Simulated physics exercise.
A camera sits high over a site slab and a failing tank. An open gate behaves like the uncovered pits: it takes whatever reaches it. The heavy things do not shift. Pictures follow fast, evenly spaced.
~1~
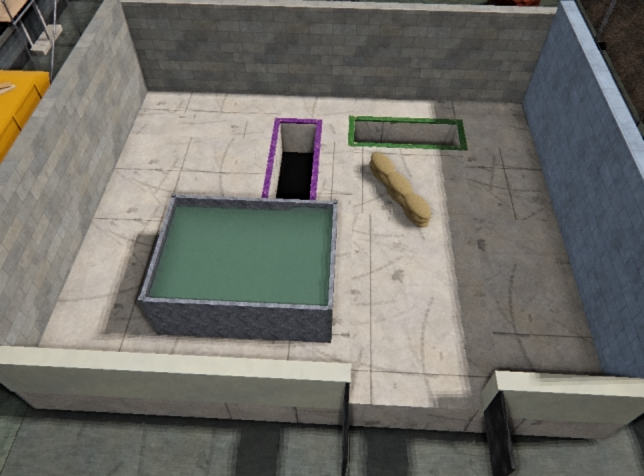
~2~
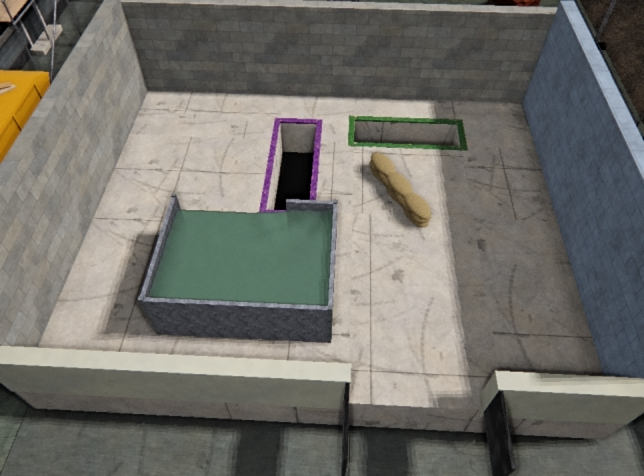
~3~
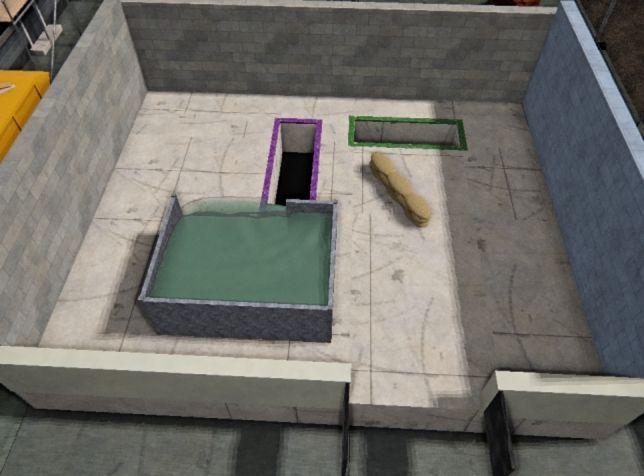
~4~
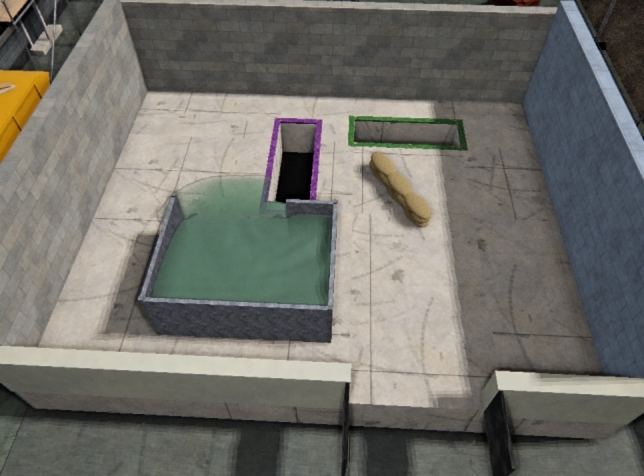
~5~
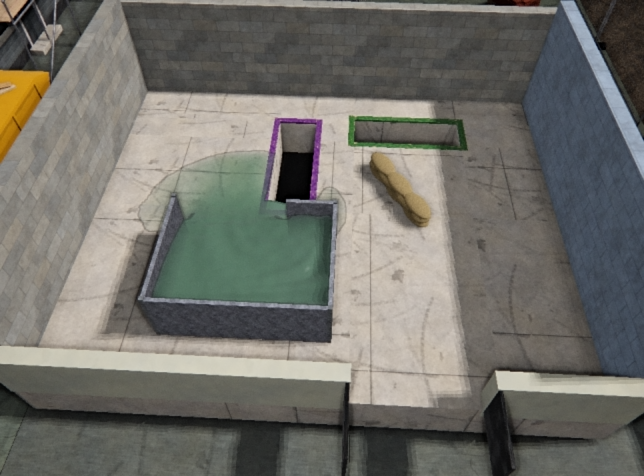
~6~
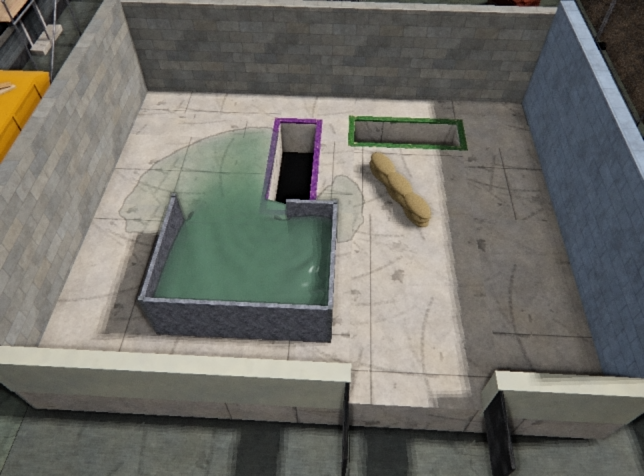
A walled site slab of pale, cracked concrete is seen from high above by a still camera. A grey tank of green water stands left of centre, with a purple-edged pit behind it, a green-edged pit toward the back wall, a tan, lumpy object to the right, and an open gateway in front. The tank's far side opens, and water pours out, spreading backward and sideways around the purple-edged pit.
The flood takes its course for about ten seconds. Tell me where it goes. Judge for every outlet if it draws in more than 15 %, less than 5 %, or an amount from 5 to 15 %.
In order: The gate never reaches five per cent; the green pit holds five to fifteen per cent; the purple pit clears fifteen per cent.
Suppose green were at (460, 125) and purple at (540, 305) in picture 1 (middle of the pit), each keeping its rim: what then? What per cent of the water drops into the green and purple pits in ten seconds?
Estimated shares - green: 30 %; purple: 4 %.
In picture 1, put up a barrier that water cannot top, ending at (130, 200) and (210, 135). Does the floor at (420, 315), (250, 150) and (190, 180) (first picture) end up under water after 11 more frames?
Running through them in order, the first comes out free from flooding, the second taken by the flood and the last taken by the flood.
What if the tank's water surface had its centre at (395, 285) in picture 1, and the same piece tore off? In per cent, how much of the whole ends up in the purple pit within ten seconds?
Roughly, in per cent: Purple 60.
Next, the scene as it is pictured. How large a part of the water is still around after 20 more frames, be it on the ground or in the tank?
I'd estimate close to 74 per cent.
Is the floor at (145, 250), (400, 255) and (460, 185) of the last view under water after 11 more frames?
Point by point: Unwetted; unwetted; unwetted.
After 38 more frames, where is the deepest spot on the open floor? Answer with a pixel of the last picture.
I'd point to about (30, 369).
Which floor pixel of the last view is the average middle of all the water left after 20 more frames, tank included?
The centre of mass sits at about (227, 181).
A moment on, water covers 25 % of the floor; the gate 0 %, the green pit 0 %, the purple pit 12 %.
Next, water covers 30 % of the floor; the gate 0 %, the green pit 0 %, the purple pit 18 %.
Then, water covers 35 % of the floor; the gate 0 %, the green pit 2 %, the purple pit 25 %.
Later, water covers 50 % of the floor; the gate 0 %, the green pit 6 %, the purple pit 39 %.
In the end, water covers 60 % of the floor; the gate 0 %, the green pit 8 %, the purple pit 50 %.
